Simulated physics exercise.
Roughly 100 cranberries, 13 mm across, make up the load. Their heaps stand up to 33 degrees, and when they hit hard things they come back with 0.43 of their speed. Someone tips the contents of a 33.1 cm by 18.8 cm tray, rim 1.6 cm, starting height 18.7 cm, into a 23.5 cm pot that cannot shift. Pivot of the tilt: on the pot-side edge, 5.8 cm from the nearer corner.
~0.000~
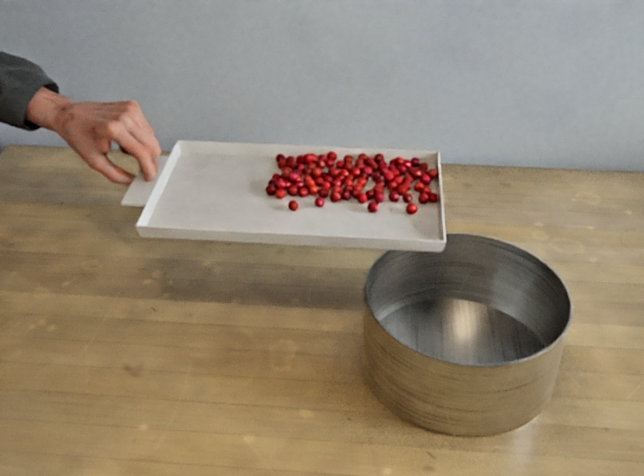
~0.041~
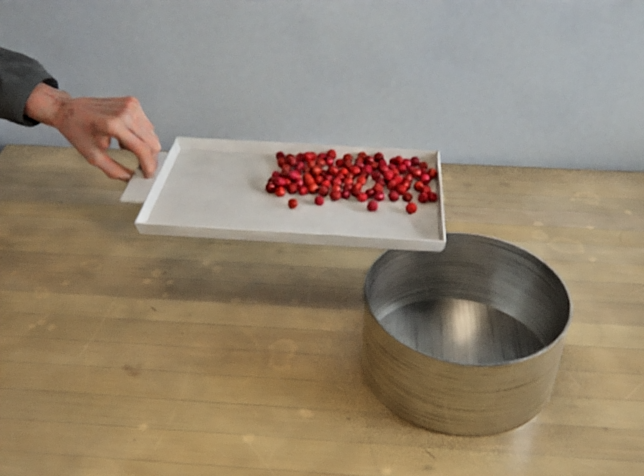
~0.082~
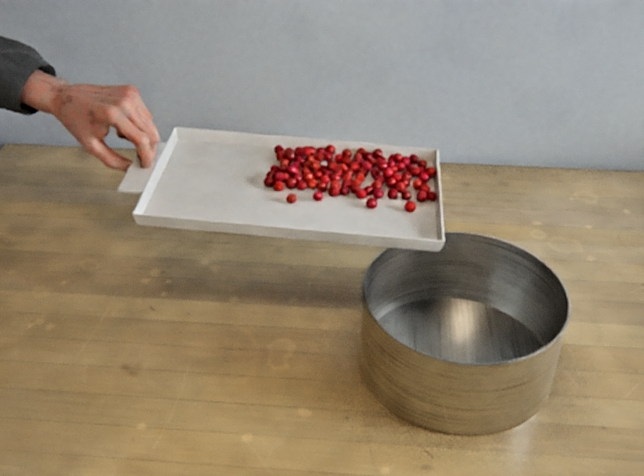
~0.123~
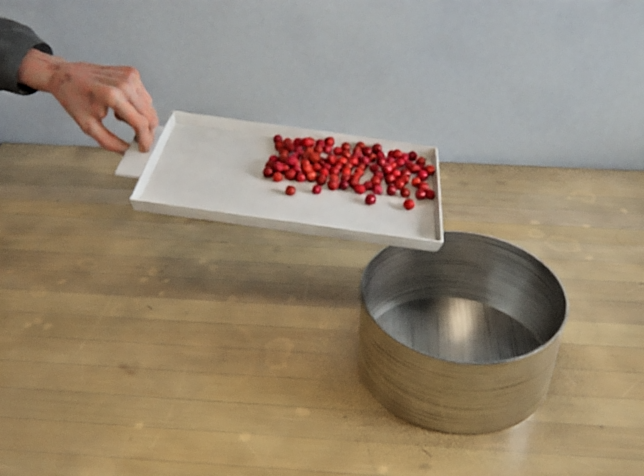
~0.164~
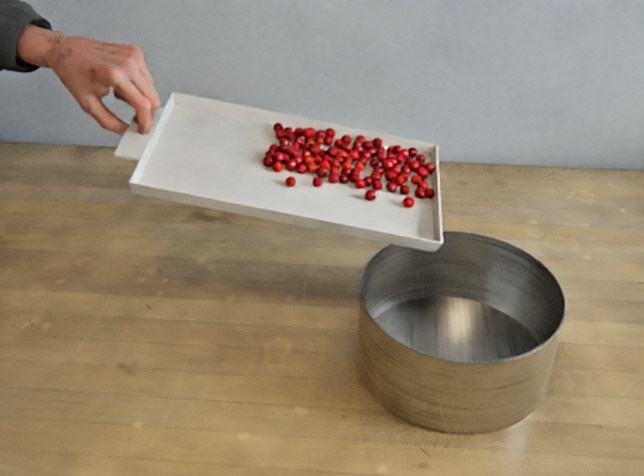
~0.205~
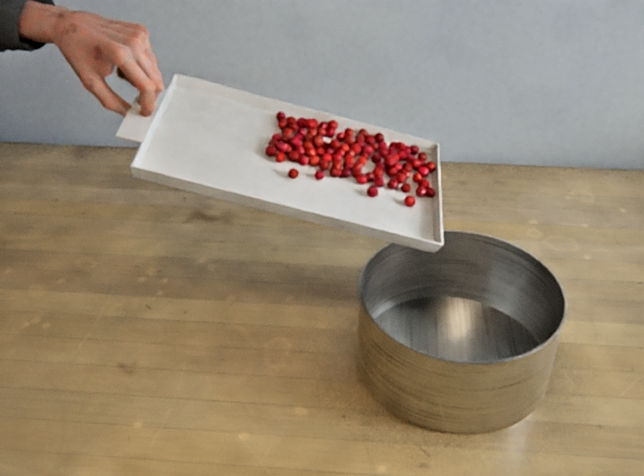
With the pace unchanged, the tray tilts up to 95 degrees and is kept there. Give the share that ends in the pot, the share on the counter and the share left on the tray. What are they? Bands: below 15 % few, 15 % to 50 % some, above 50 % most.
Result: Pot: Most, counter: Few, left on the tray: Few.
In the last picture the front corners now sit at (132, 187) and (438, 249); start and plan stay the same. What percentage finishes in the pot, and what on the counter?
Split: Pot = 95, counter = 5.
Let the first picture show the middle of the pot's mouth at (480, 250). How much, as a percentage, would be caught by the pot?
80 %.
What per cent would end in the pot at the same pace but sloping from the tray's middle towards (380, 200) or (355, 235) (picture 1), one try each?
I'd put it at about 70 per cent for the first tilt and about 100 per cent for the second.
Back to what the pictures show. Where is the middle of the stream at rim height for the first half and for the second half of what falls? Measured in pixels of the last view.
First half close to (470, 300), second half close to (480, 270).
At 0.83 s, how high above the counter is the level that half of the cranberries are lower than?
Some 22 cm above the counter.
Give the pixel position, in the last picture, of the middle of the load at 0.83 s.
Load centre: About (442, 183) px.
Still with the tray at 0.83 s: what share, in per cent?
Close to 90 in a hundred parts of the load.
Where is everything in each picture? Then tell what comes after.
In the first frame, tray tilt 0 degrees, front corners at (139, 224) and (442, 239); middle of the pieces at (350, 179); pot at (467, 292).
In the second frame, tray tilt 1 degrees, front corners at (139, 221) and (442, 239); middle of the pieces at (350, 177).
In the third frame, tray tilt 3 degrees, front corners at (136, 212) and (441, 239); middle of the pieces at (349, 173).
In the fourth frame, tray tilt 7 degrees, front corners at (134, 197) and (440, 240), lowest corner right front; middle of the pieces at (348, 167).
In the fifth frame, tray tilt 11 degrees, front corners at (133, 181) and (439, 240), lowest corner right front; middle of the pieces at (348, 161).
In the sixth frame, tray tilt 15 degrees, front corners at (135, 164) and (440, 242), lowest corner right front; middle of the pieces at (350, 155); pot at (461, 289). Its pace works out near 105 degrees a second.
After 0.58 s, tilt 54 degrees; the tray holds 100 %, the pot 0 %.
After 0.83 s, tilt 80 degrees; the tray holds 90 %, the pot 10 %.
After 1.18 s, tilt 95 degrees; the tray holds 20 %, the pot 40 %.
At rest (2.4 s), pot 90 %, counter 10 %, tray 0 %.
